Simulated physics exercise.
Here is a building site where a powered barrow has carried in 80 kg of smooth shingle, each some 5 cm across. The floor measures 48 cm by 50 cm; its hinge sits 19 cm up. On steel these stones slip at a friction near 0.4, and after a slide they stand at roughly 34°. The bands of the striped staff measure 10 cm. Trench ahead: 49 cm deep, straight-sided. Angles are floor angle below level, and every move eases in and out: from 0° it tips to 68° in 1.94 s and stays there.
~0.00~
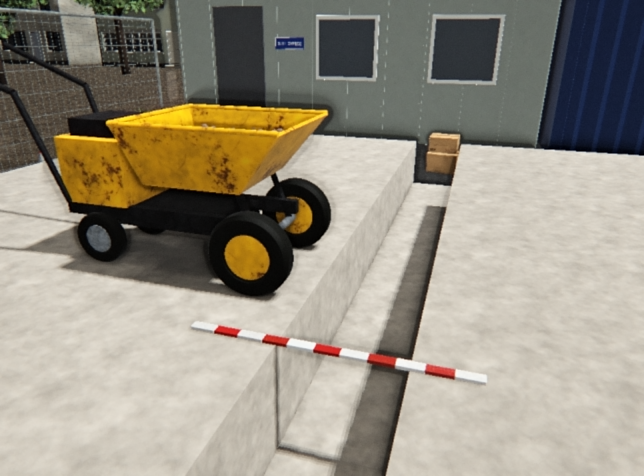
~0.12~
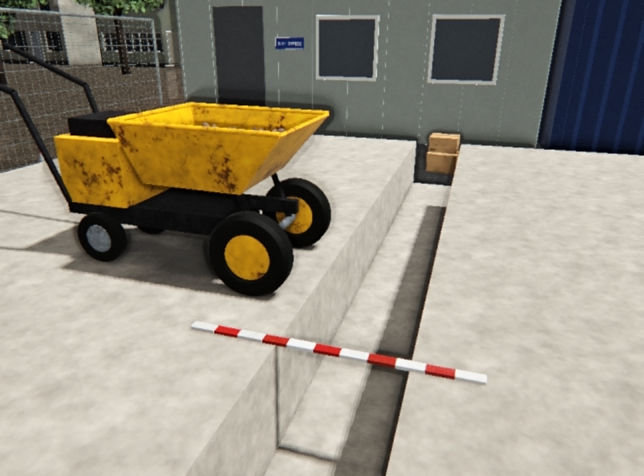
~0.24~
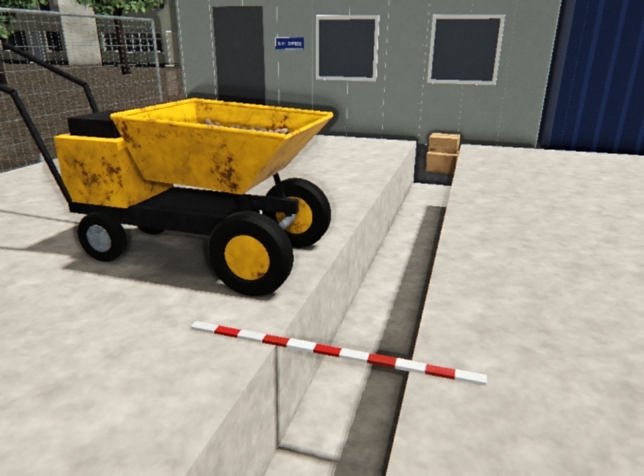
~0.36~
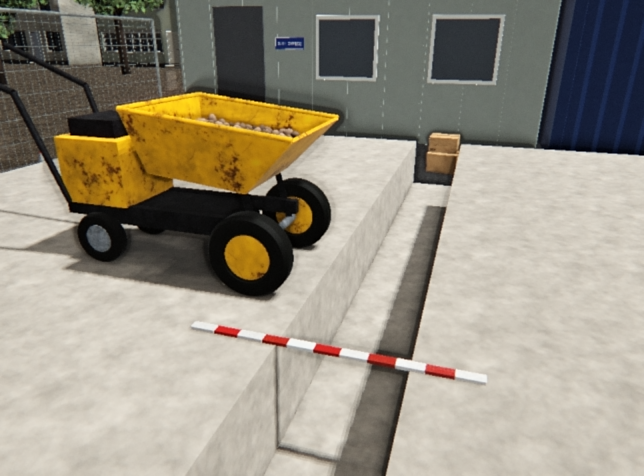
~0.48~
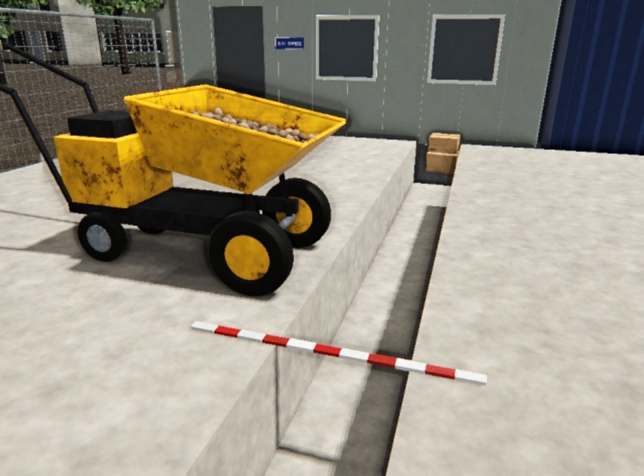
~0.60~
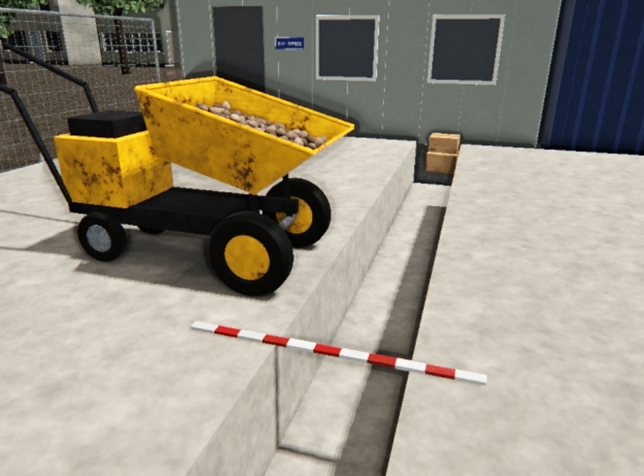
A rust-marked yellow tray on a small wheeled barrow sat level beside a straight trench, then its back end slowly rose, tilting it toward the right and bringing the stones inside into view.
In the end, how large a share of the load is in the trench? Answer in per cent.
A share of roughly 62 %.
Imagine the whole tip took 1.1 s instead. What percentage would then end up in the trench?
Something close to 50 per cent.
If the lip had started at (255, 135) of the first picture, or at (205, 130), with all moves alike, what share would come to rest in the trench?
Some 90 and some 100 per cent, in that order.
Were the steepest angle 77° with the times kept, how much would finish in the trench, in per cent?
About 60%.
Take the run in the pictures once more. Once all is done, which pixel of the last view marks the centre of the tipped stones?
Their centre sits close to (407, 363).
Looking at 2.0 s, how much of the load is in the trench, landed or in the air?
By then, around 30 percent.
After 1.5 s the floor is at 58°; 100 % in the tray; the foremost stones are at (387, 208).
After 2.0 s the floor is at 68°; 41 % in the tray, 32 % in the trench, 27 % past the trench; the foremost stones are at (520, 294).
After 2.4 s the floor is at 68°; 16 % in the tray, 46 % in the trench, 38 % past the trench; the foremost stones are at (600, 311).
After 4.3 s the floor is at 68°; 0 % in the tray, 62 % in the trench, 38 % past the trench; the foremost stones are at (633, 316).
